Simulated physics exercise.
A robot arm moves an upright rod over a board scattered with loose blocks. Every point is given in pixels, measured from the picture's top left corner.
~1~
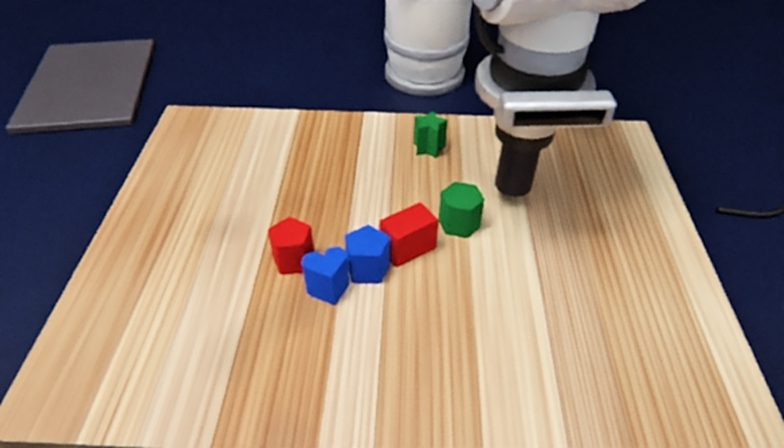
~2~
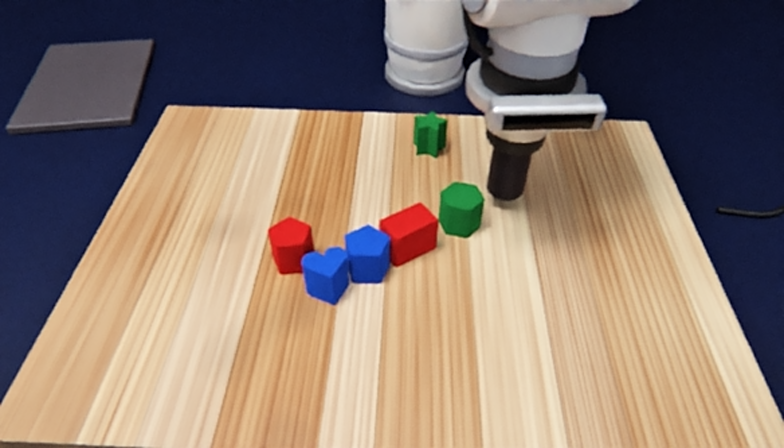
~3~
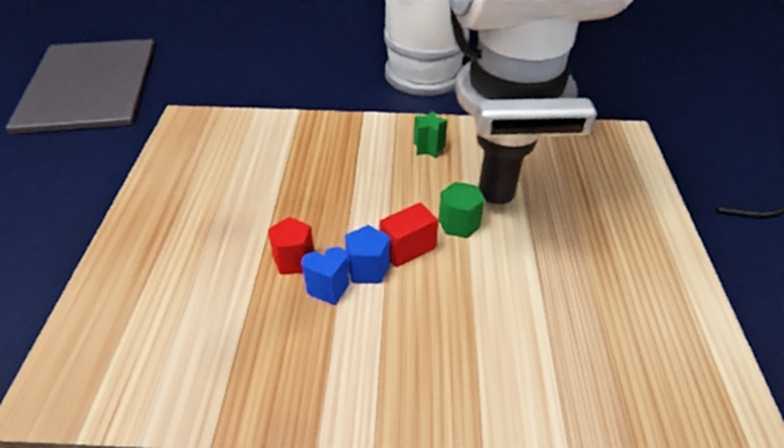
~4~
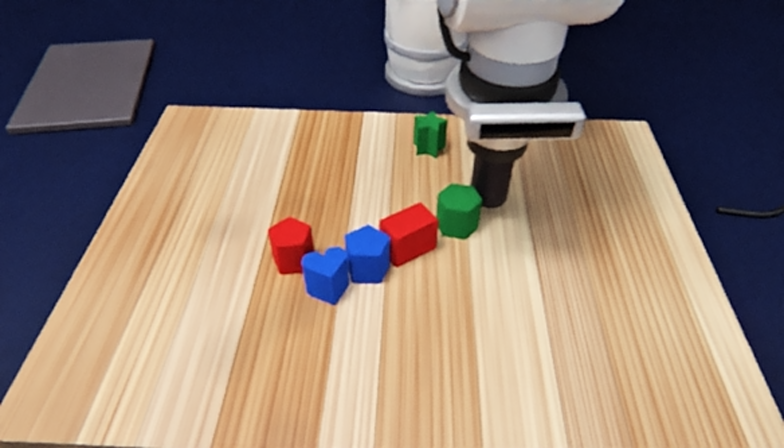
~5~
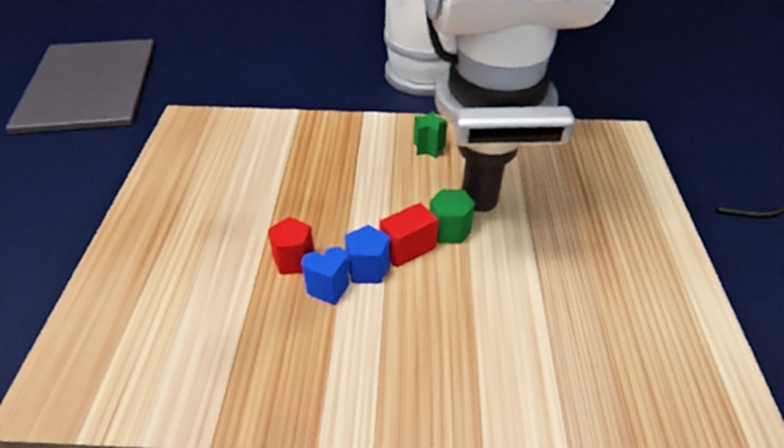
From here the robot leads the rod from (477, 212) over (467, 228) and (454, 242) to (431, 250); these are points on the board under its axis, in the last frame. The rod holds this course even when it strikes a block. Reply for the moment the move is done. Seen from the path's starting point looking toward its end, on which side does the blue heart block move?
Answer: Right.
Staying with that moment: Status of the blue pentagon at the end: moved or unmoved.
It is moved from its place.
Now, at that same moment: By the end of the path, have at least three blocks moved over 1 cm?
Yes, I think so.
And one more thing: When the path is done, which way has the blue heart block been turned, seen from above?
The block spins anticlockwise.
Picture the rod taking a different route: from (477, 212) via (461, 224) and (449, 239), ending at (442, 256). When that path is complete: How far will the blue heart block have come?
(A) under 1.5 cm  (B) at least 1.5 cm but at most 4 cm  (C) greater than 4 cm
Letter C.
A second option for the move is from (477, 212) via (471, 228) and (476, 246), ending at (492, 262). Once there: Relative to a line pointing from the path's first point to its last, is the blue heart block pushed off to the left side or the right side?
Measured against the direction from start to end, the blue heart block shifts toward the right-hand side.
What follows on the original path. Halfway along, rod at (463, 223); blue heart block at (303, 266), turned 20° anticlockwise; blue pentagon at (345, 248), turned 25° clockwise; red oblong block at (390, 236); green six-sided block at (433, 223).
At the end, rod at (432, 237); blue heart block at (272, 282), turned 60° anticlockwise; blue pentagon at (304, 258), turned 30° clockwise; red oblong block at (351, 249), turned 15° clockwise; green six-sided block at (398, 238).
